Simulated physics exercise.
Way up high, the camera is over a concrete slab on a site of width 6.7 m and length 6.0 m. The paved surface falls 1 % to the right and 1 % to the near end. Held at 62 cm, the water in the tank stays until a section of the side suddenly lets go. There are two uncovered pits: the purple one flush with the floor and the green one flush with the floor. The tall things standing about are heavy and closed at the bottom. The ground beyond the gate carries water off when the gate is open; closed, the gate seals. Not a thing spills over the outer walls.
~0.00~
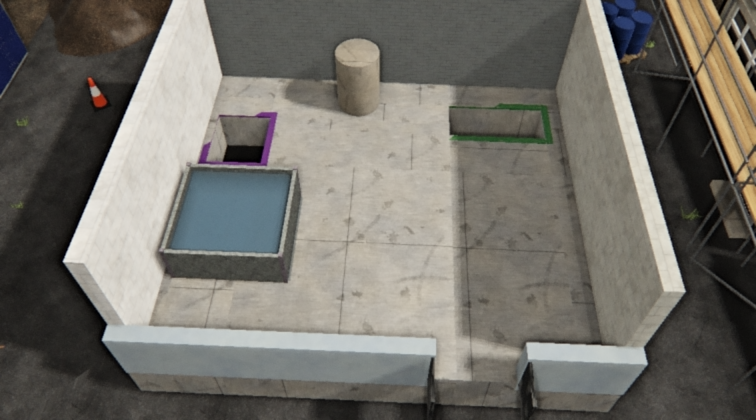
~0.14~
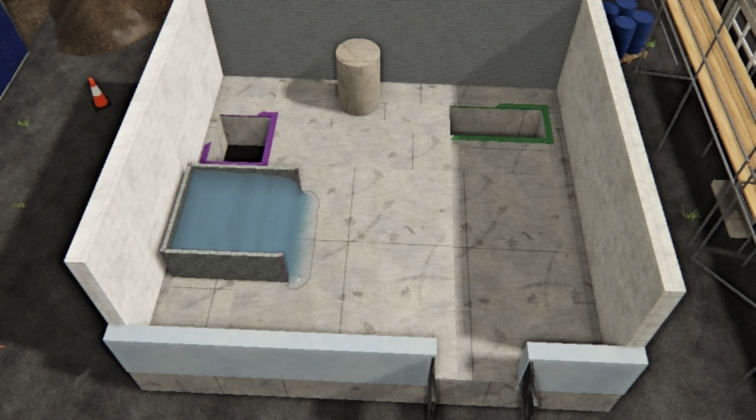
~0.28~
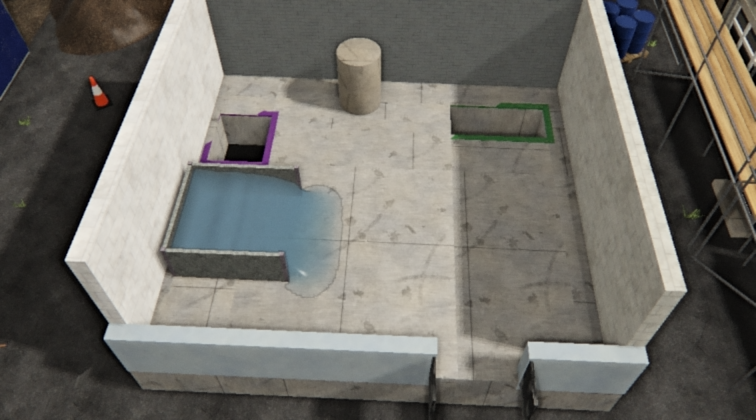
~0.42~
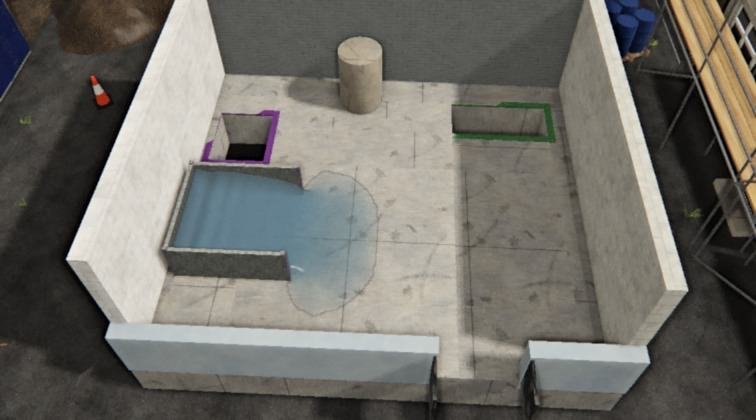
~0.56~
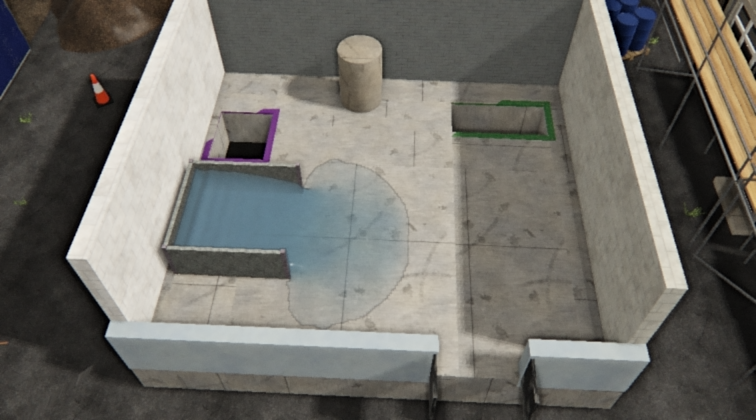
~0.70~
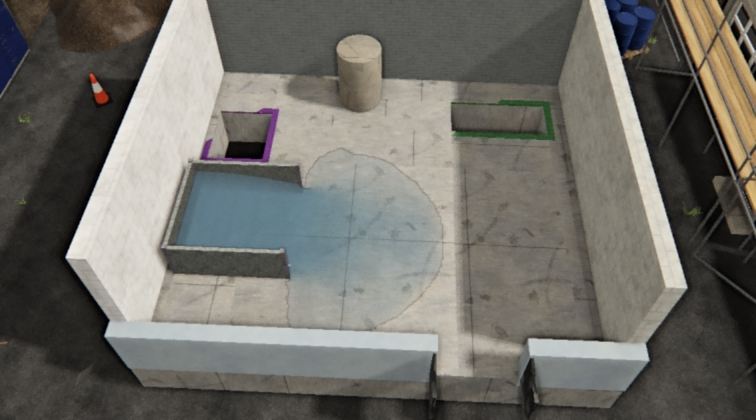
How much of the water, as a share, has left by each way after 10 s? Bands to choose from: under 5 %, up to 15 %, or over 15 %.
Gate over 15 %, purple pit not even 5 %, green pit more than 15 %.
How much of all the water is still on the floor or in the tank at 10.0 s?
52 %.
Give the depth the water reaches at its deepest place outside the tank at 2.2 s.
About 40 cm at most.
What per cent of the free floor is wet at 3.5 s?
Wet share: Near 60 percent.
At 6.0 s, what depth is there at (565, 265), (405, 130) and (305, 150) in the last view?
Depth readings in turn - 8, 1, 0 cm.
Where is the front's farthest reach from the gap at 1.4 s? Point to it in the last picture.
Roughly at pixel (588, 260).
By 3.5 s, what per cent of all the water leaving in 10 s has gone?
I'd put it at about 20 per cent by that time.
After 1.4 s water covers 45 % of the floor and is deepest (24 cm) near (295, 257); gone so far, the gate 0 %, the purple pit 0 %, the green pit 0 %.
After 2.2 s water covers 60 % of the floor and is deepest (40 cm) near (607, 367); gone so far, the gate 1 %, the purple pit 0 %, the green pit 1 %.
After 3.5 s water covers 60 % of the floor and is deepest (24 cm) near (531, 363); gone so far, the gate 4 %, the purple pit 0 %, the green pit 7 %.
After 6.0 s water covers 60 % of the floor and is deepest (10 cm) near (393, 356); gone so far, the gate 11 %, the purple pit 0 %, the green pit 18 %.
After 10.0 s water covers 80 % of the floor and is deepest (8 cm) near (569, 365); gone so far, the gate 17 %, the purple pit 0 %, the green pit 31 %.
